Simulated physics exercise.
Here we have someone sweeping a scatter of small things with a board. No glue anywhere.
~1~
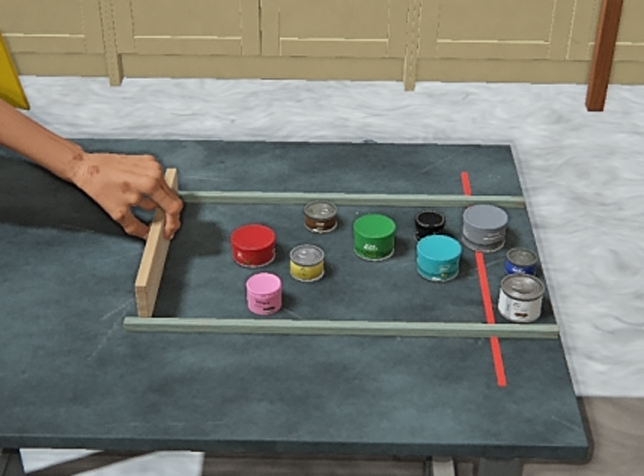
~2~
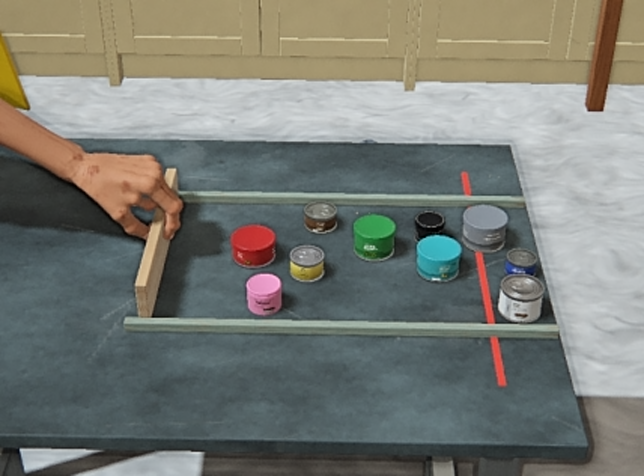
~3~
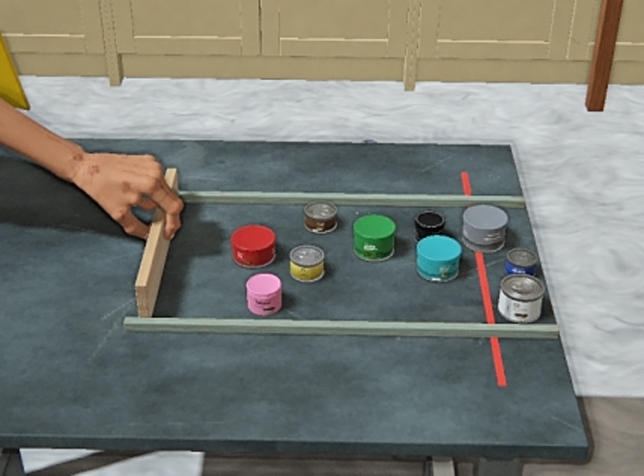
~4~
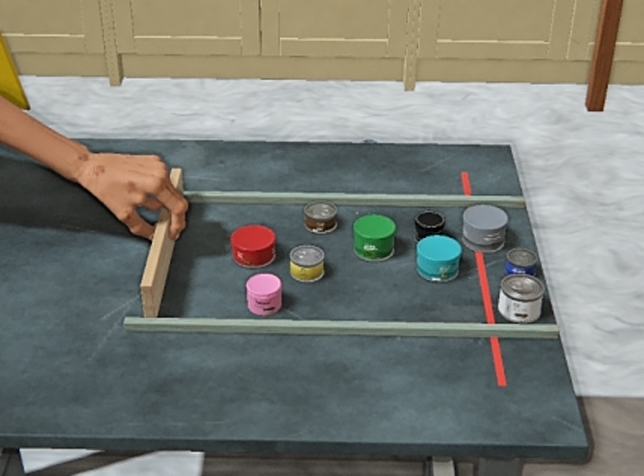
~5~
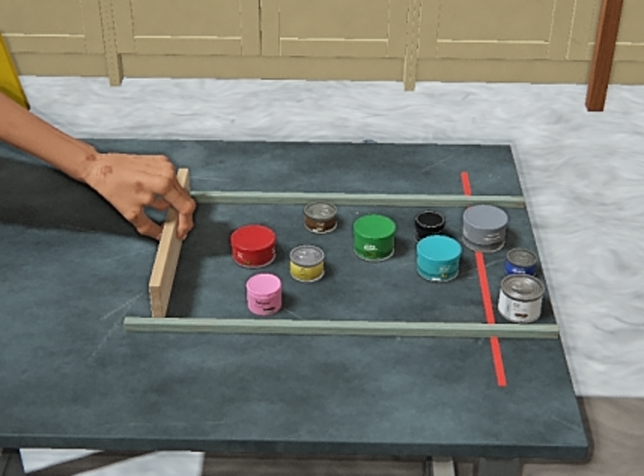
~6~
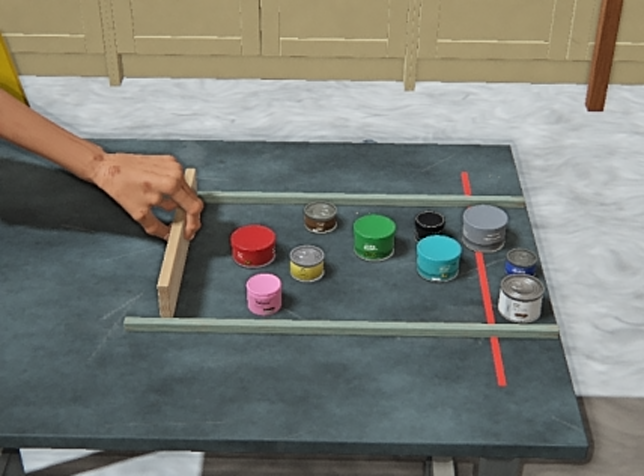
A hand slides an upright wooden board slightly to the right between two pale rails on a dark tabletop, while the scattered colourful tins ahead of it, some near a strip of red tape, stay still and untouched.
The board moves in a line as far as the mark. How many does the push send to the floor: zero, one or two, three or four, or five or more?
As it turns out, the number that fall off is one or two.
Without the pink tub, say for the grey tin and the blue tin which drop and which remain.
The grey tin drops off, the blue tin goes over.
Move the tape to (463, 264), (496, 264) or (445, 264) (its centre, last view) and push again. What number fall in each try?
In that order 1, 4 and 0.
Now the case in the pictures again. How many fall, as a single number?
In all, 2 of them.
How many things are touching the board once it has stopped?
In contact: 5.
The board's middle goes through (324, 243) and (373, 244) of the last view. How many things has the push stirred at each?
5 and 6.
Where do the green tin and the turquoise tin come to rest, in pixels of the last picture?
First (498, 231), then (540, 274).
Soon after, none off yet; blue tin at rest near (521, 265); white tin at rest near (521, 299); grey tin at rest near (484, 229).
In the end, the number that fall off is one or two; gone, grey tin and blue tin.
